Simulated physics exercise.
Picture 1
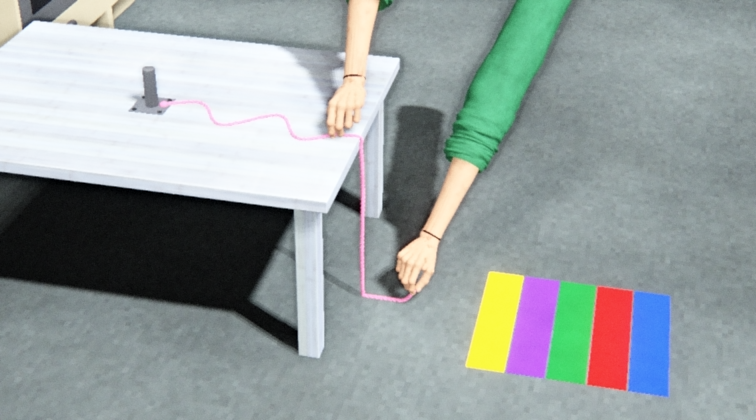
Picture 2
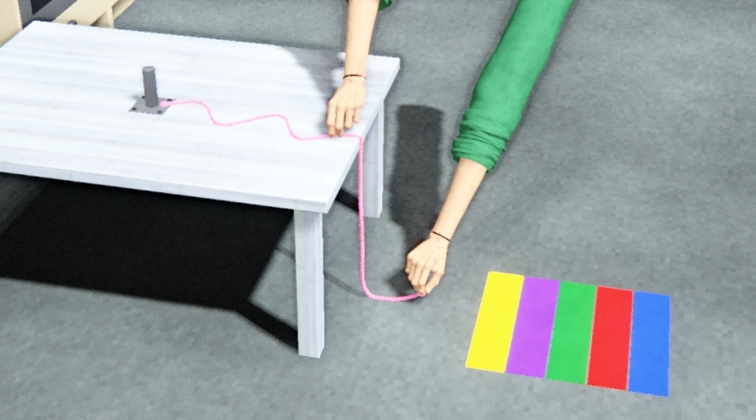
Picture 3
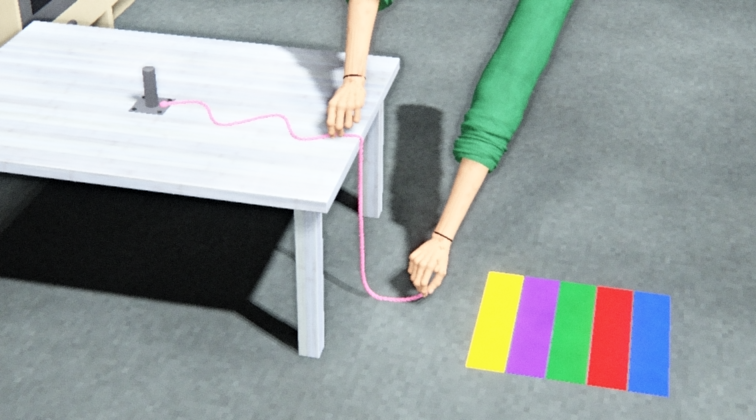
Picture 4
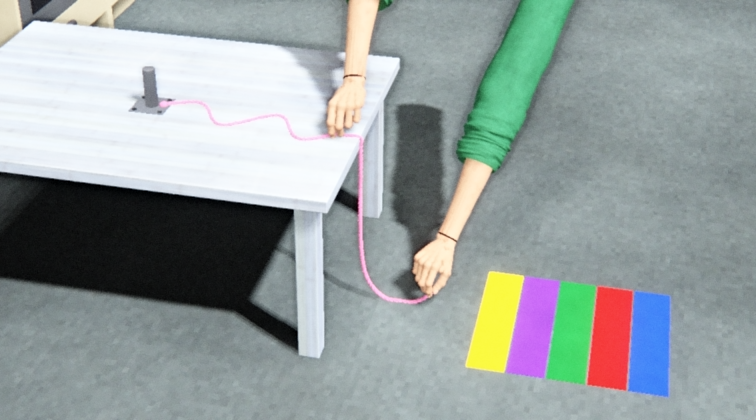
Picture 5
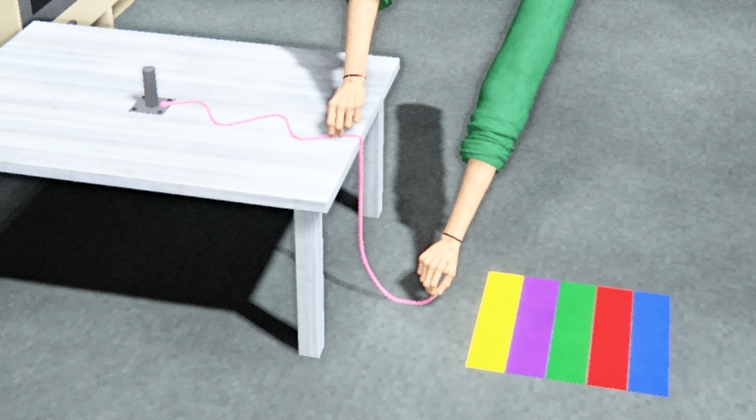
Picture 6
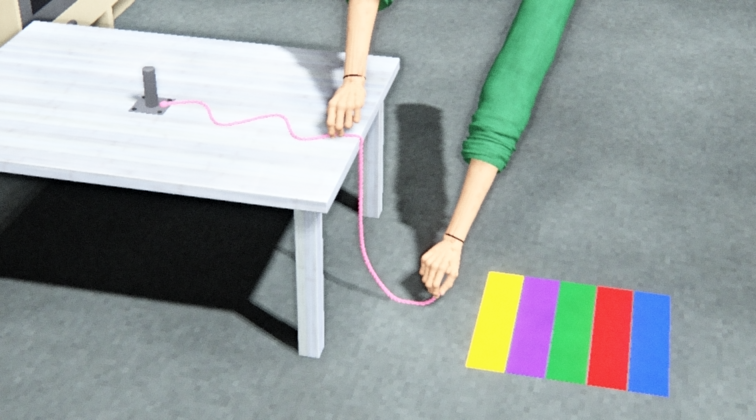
A hand at the end of a green-sleeved arm draws the free end of a slack pink cord slightly to the right, low over a grey floor seen from above at an angle. The cord runs from a small grey post across a whitish bench, under another hand at its edge, with yellow, purple, green, red and blue strips lying at right. The hanging part bends from a sharp corner into a rounder curve, while the camera stays still.
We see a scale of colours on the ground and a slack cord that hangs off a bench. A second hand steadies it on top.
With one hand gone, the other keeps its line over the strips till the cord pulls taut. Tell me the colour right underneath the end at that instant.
Right underneath is red.
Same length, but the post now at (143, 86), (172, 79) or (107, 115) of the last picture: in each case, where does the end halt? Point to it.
First close to (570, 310), next close to (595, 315), last close to (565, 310).
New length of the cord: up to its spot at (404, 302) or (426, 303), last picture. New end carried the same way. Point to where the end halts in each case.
You'd find it around (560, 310) the first time and around (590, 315) the second.
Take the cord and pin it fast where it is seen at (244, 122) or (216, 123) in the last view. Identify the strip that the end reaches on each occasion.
The end reaches green and then green.
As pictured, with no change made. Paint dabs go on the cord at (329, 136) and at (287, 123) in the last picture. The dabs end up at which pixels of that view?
End: (385, 158) and then (325, 131).
A little later, end near (539, 308); over purple.
Next, end near (583, 314); over green.
When it is tight, end near (610, 318); over red. The end stops over the red strip.
